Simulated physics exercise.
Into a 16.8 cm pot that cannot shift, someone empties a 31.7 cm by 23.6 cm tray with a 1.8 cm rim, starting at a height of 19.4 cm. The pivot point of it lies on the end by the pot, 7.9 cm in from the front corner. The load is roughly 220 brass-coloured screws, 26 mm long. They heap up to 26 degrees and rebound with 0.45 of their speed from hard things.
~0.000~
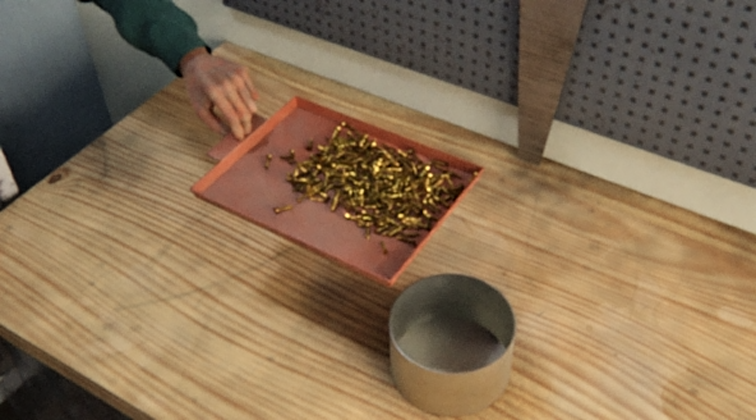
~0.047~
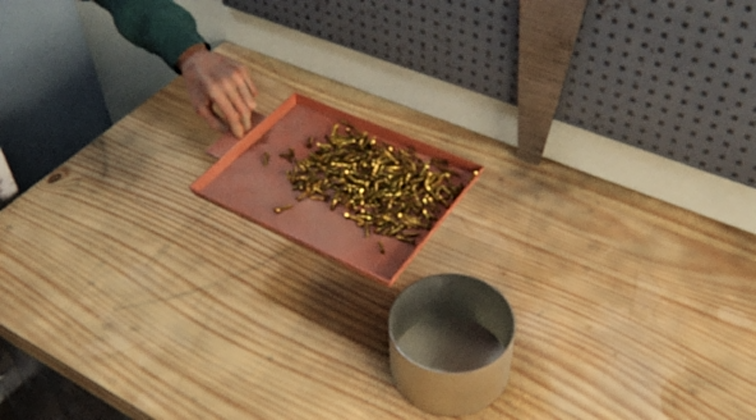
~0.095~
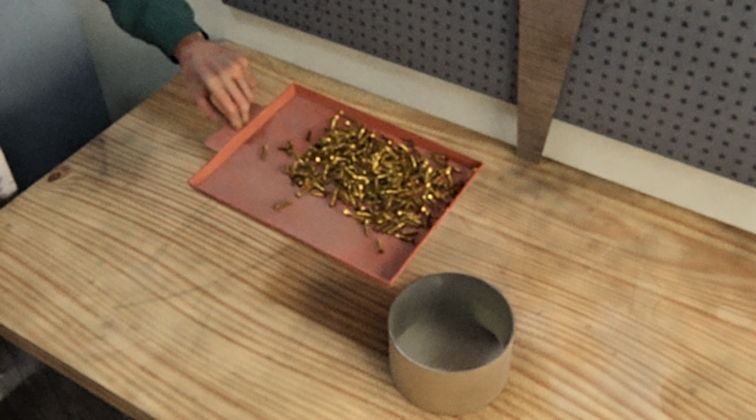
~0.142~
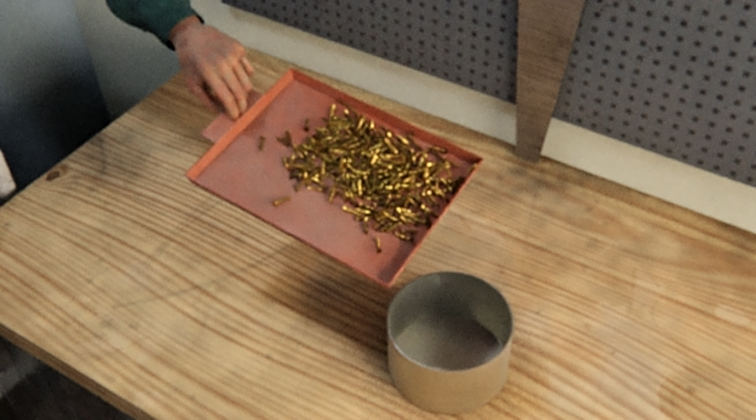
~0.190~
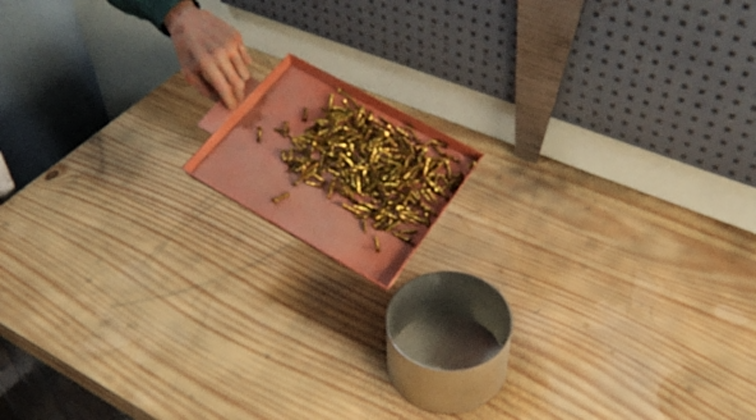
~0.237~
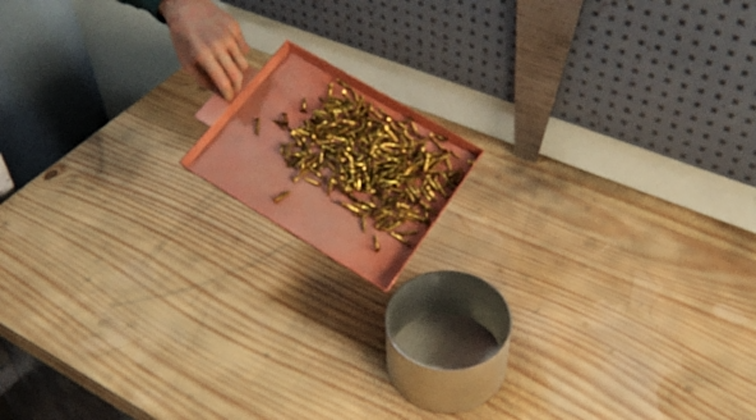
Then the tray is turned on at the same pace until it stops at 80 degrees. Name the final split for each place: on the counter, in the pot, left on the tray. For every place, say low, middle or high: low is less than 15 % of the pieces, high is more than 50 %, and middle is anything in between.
Here is the split: Counter: High; pot: Middle; tray: Low.
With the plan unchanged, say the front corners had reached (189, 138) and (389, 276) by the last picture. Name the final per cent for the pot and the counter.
You'd end with pot at 40 and counter at 55.
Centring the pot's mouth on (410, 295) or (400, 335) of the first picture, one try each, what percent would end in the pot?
I'd say some 45 per cent for the first and some 100 per cent for the second.
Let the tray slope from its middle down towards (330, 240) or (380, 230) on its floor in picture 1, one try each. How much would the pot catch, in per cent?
Roughly 15 % for the first direction, roughly 80 % for the second.
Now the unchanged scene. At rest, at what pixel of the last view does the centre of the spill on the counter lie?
Around (375, 415).
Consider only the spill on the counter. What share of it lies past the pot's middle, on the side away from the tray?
Some 30 per cent.
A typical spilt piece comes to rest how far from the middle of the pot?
I'd say around 14 centimetres.
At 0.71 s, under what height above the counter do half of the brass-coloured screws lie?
Roughly 18 centimetres, more or less.
After 0.52 s, tilt 49 degrees; the tray holds 100 %, the pot 0 %.
After 0.71 s, tilt 70 degrees; the tray holds 70 %, the pot 5 %.
After 1.02 s, tilt 80 degrees; the tray holds 5 %, the pot 40 %.
At rest (1.9 s), counter 55 %, pot 45 %, tray 0 %.
